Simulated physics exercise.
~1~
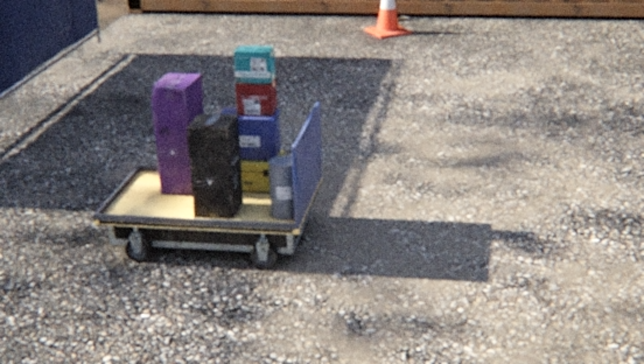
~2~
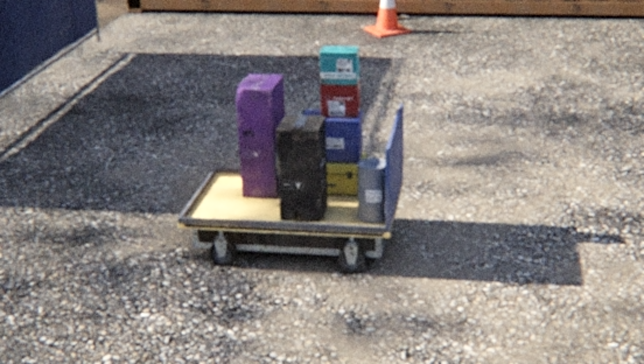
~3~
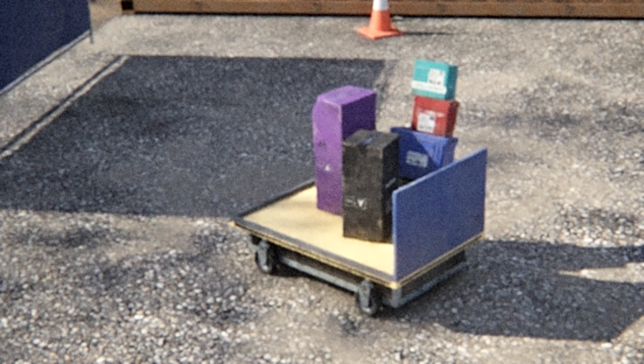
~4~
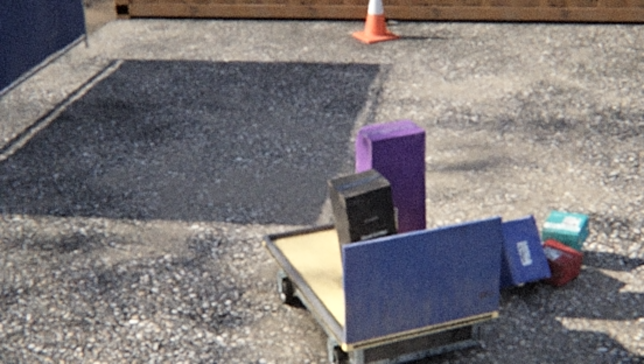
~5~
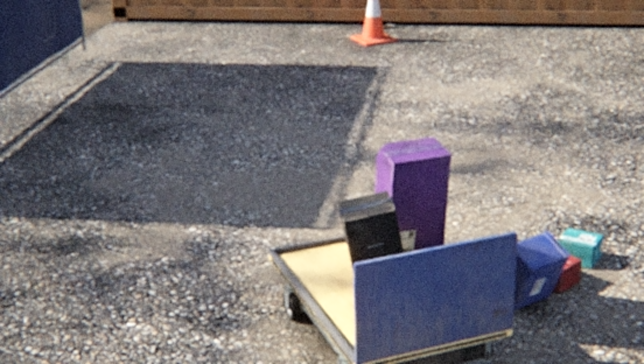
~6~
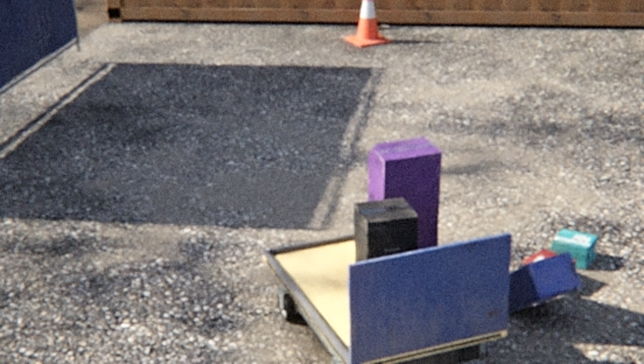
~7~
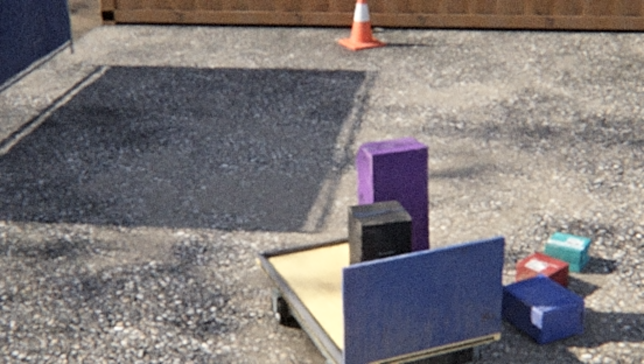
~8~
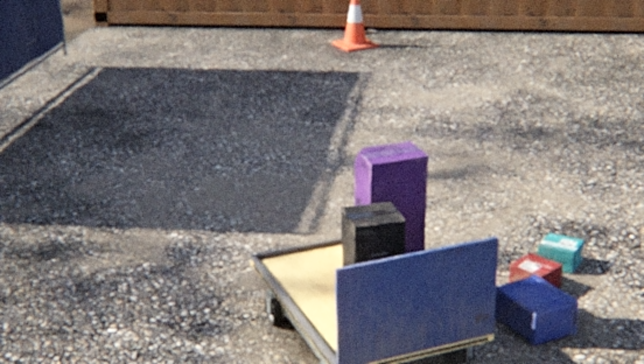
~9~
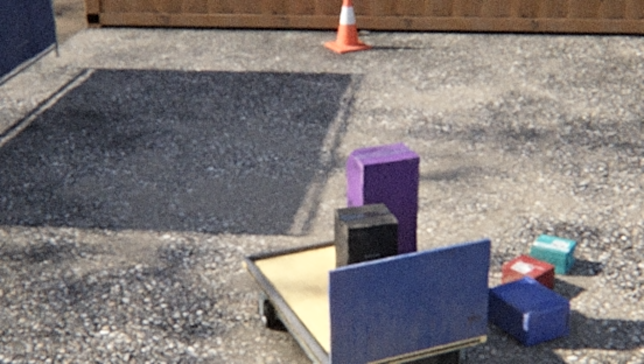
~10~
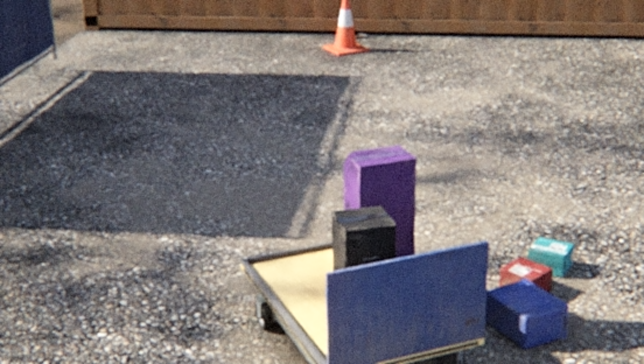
On a gravelly yard with a dark patch of asphalt and an orange cone behind, a flat cart with a blue end board carries a purple box, a black box, a grey canister and a stack of smaller coloured containers. The cart rolls to the right, then swings toward the viewer. As it turns, the stack leans, and the blue tote, red parcel and turquoise parcel tumble off onto the ground at the right. The black box tips briefly and settles upright as the cart stops. The purple and black boxes remain standing behind the board, with the three fallen pieces lying beside the cart.
